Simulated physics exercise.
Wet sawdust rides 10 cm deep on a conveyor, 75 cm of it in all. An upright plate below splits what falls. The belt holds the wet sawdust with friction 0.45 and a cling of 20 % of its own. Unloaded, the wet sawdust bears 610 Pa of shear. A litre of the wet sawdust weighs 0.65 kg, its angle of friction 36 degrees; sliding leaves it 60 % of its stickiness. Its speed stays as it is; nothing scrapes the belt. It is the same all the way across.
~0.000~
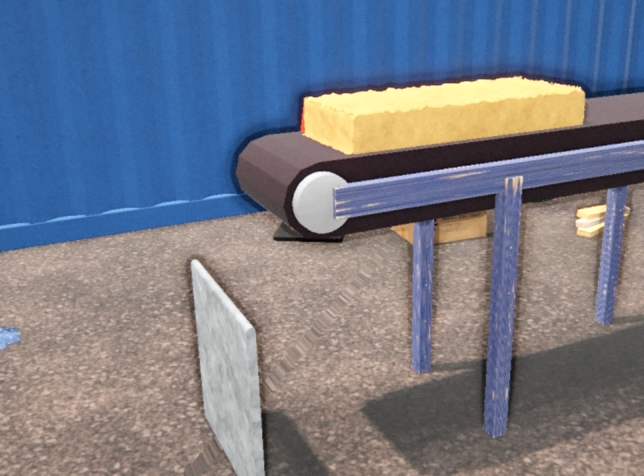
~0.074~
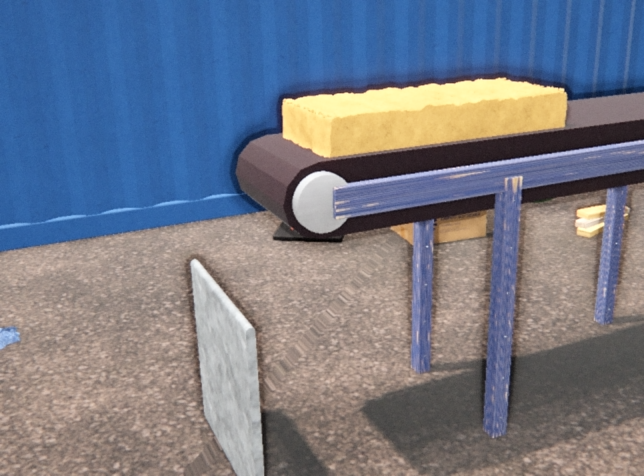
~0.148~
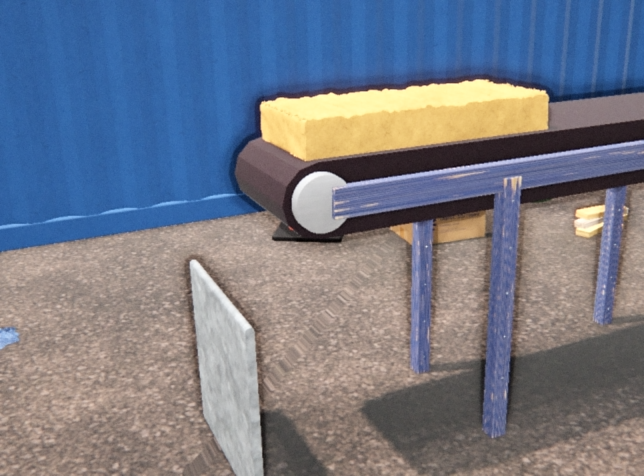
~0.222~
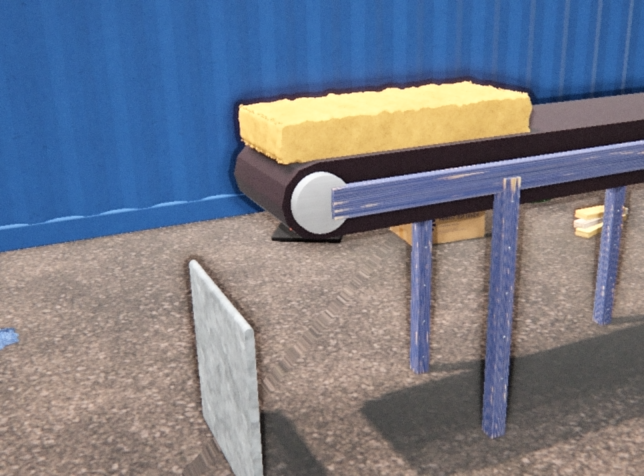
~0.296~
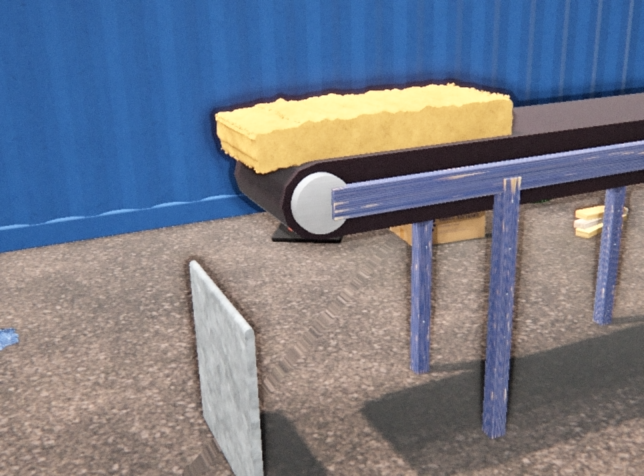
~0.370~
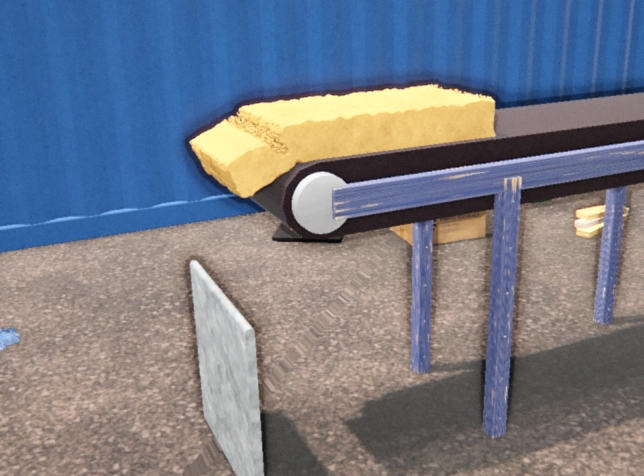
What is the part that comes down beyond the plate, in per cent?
Expect roughly 100 %.
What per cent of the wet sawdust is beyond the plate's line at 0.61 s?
Some 25 per cent.
After 0.61 s, 26 % is beyond the plate's line.
After 0.89 s, 59 % is beyond the plate's line.
After 1.17 s, 91 % is beyond the plate's line.
After 1.46 s, 100 % is beyond the plate's line.
After 2.69 s, 100 % is beyond the plate's line.
